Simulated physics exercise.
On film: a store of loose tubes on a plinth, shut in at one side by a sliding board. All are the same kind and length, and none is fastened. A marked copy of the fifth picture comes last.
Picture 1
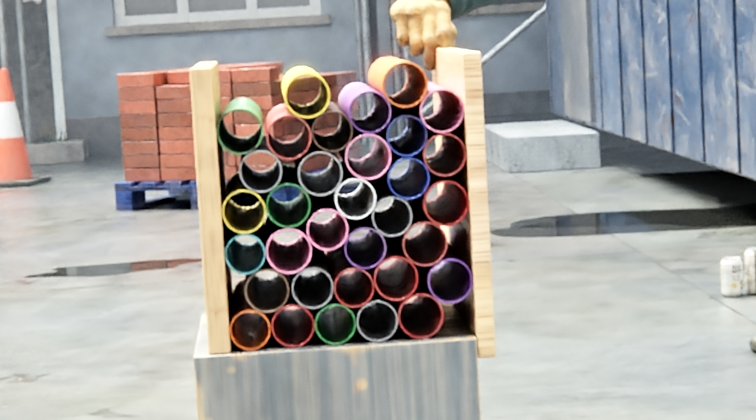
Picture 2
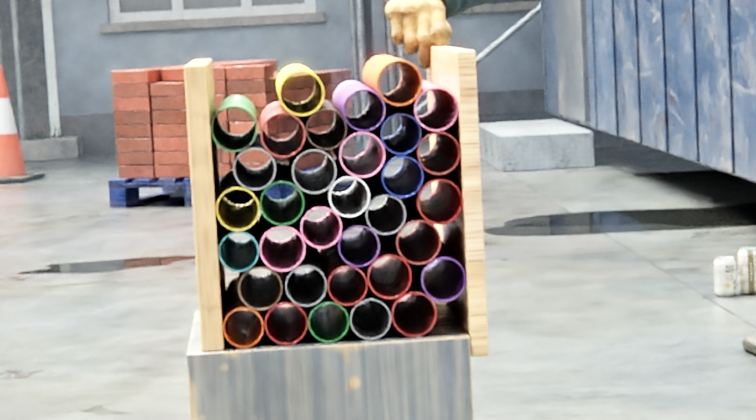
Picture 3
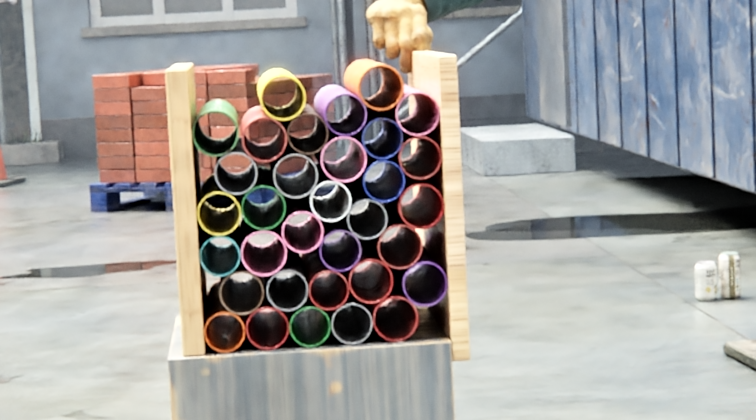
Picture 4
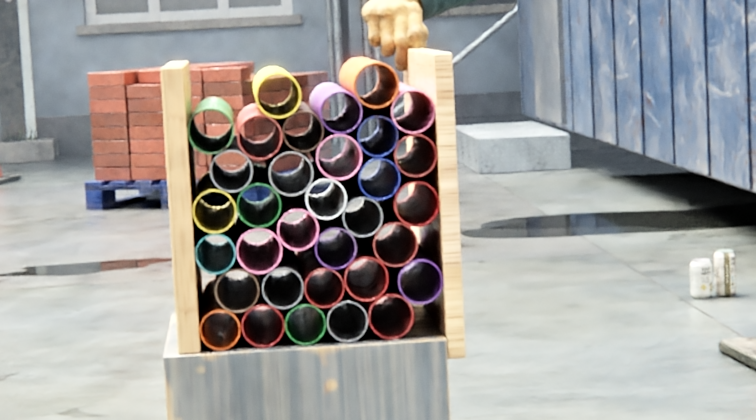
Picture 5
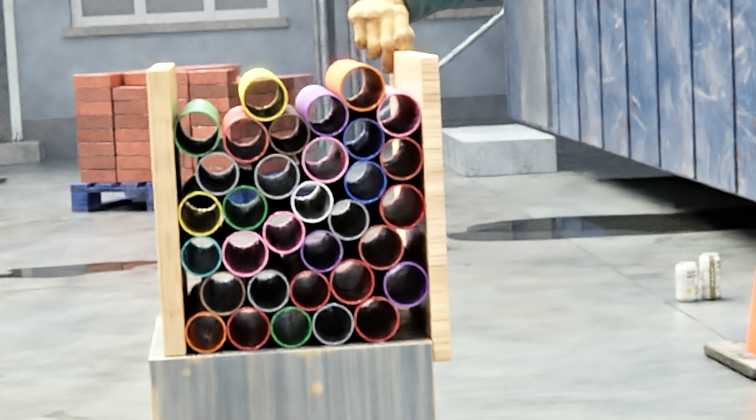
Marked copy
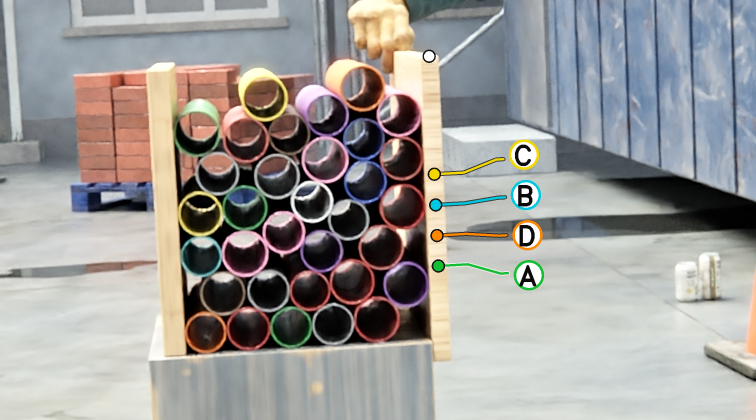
The video shows colourful tubes stacked between two upright wooden boards on a plinth, with a tan gloved hand above and bricks behind. The whole view drifts left as the camera pans right, while the tubes and boards stay still.
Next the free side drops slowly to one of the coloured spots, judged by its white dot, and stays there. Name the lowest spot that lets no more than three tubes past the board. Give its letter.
Stop at C.
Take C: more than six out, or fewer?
It loses fewer than six.
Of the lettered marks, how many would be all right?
The number is one.
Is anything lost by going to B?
Yes.
On the marked copy, A at (438, 266); B at (436, 205); C at (434, 174); D at (437, 235); the white dot at (429, 57).
Taking C. A third of the way, top of the board (422, 112).
Two thirds of the way, top of the board (425, 174).
When it is over, top of the board (425, 174), two out over the board.
As for the rest, A more than three out over the board; B more than three out over the board; D more than three out over the board.
